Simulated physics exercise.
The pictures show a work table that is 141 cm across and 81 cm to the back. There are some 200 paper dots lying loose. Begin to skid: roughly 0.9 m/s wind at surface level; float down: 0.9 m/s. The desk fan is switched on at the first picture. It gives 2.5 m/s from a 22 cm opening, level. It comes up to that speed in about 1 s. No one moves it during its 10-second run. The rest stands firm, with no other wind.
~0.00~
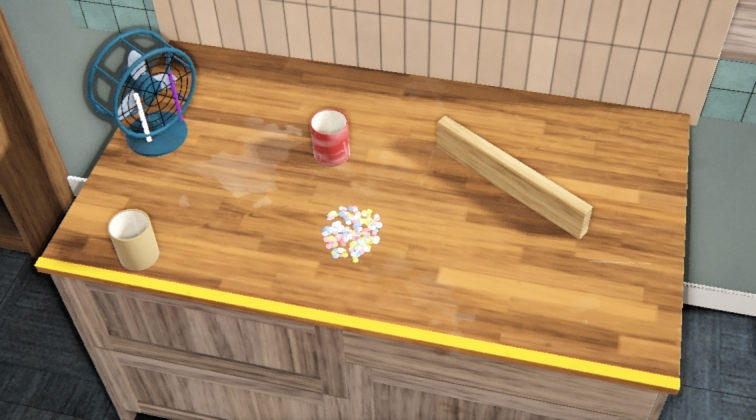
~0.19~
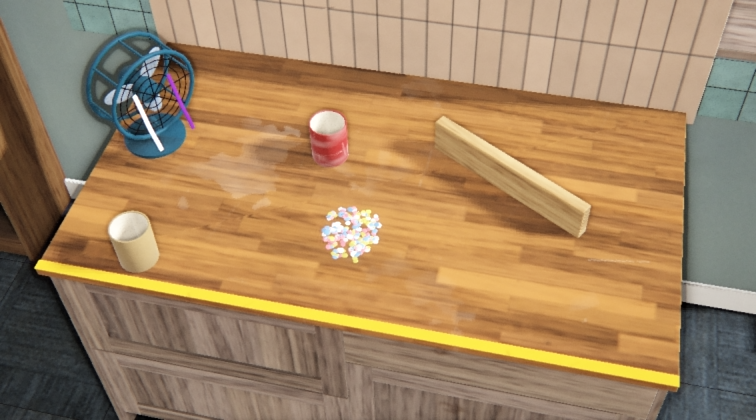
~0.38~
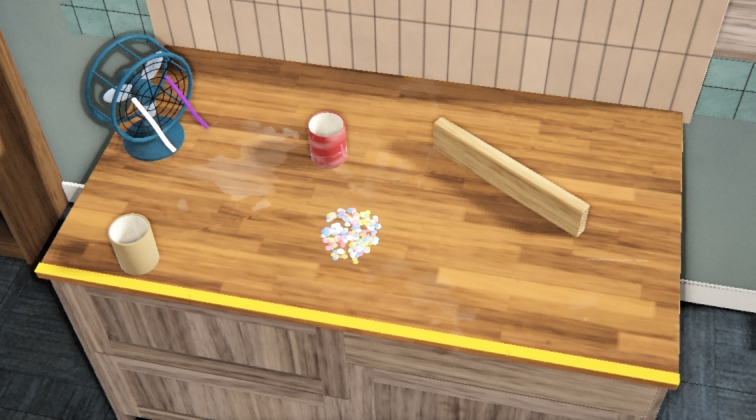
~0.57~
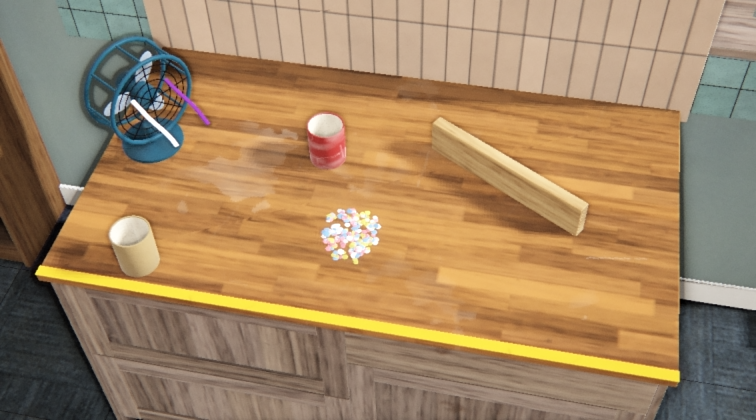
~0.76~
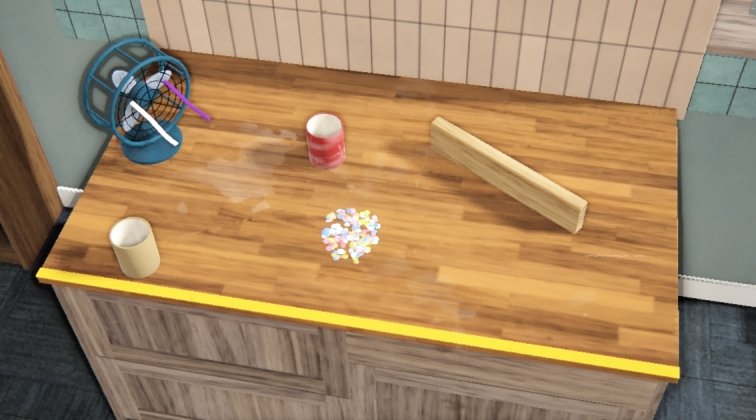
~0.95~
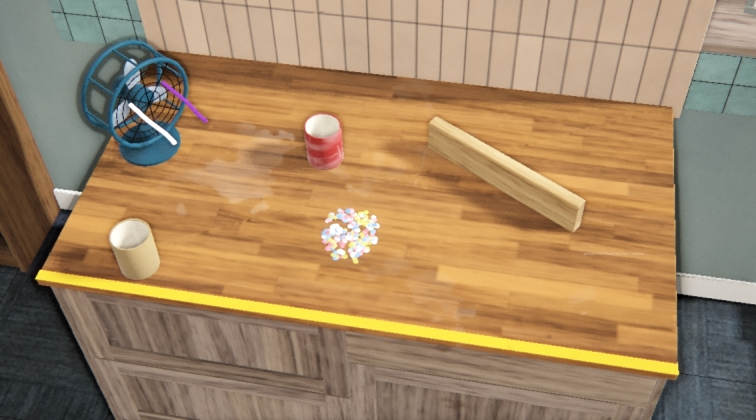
On a wooden worktop with a yellow front edge, a blue fan spun at the back left and its white and purple ribbons fluttered outward, while the pile of pastel paper dots stayed still.
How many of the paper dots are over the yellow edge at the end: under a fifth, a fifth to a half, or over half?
In the fifth-to-half range.
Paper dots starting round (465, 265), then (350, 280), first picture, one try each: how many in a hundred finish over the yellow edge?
First try 5 %, second try 100 %.
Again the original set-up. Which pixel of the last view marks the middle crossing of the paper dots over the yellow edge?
Close to pixel (550, 356).
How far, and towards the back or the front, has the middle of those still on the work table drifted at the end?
Direction: Rearward; shift: About 5 cm.
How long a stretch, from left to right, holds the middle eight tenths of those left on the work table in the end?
Roughly 40 cm from left to right.
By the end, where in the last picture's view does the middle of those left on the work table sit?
(593, 250).
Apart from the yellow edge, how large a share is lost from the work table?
Estimate: Near 30 %.
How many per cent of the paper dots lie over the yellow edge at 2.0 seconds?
About 30 %.
After 2.0 s, 90 % are on the move or not yet settled, 29 % are over the yellow edge; the middle of those still in play is near (600, 272).
After 3.2 s, 2 % are on the move or not yet settled, 34 % are over the yellow edge; the middle of those still in play is near (593, 250).
After 5.5 s, 2 % are on the move or not yet settled, 34 % are over the yellow edge; the middle of those still in play is near (593, 250).
After 10.0 s, at the end, 34 % are over the yellow edge; the middle of those still in play is near (593, 250).
